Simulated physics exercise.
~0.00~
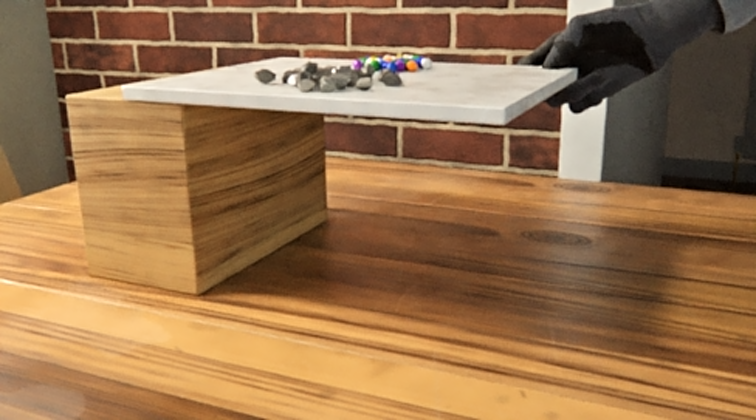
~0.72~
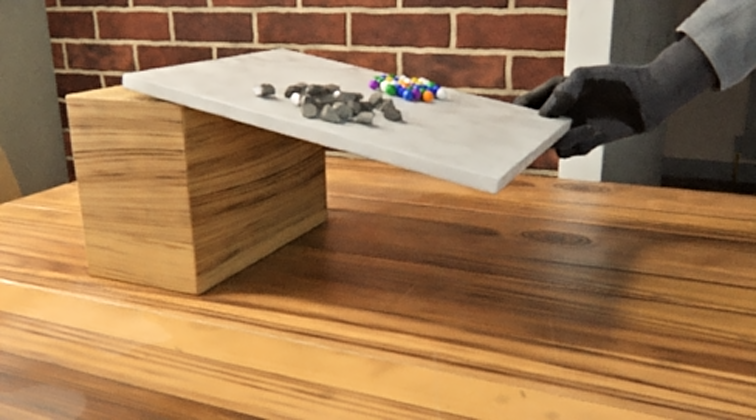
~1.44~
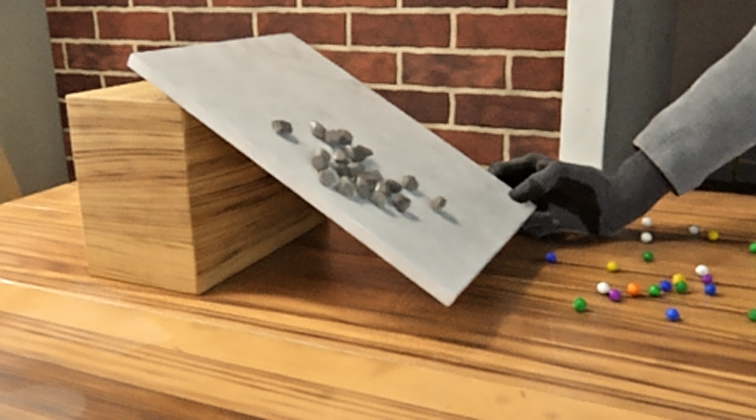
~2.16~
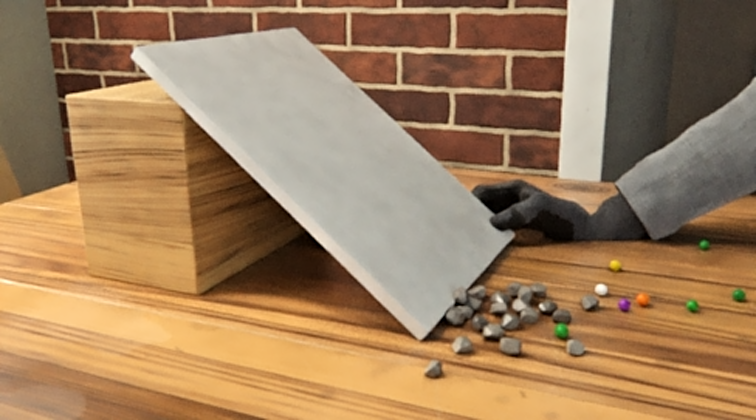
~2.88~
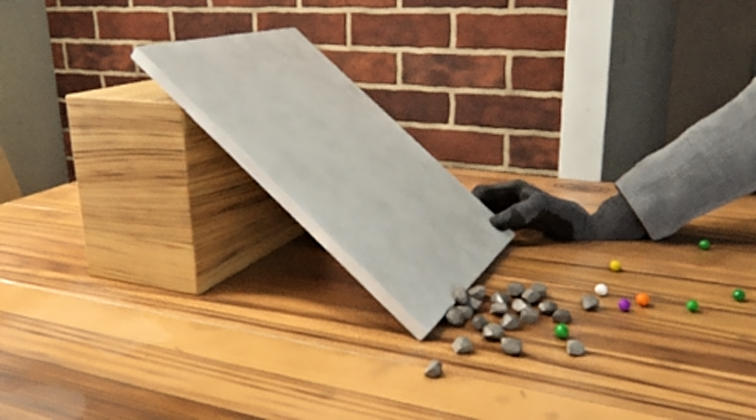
On a wooden table, a gloved hand lowers a board, and beads outrun the gray stones.
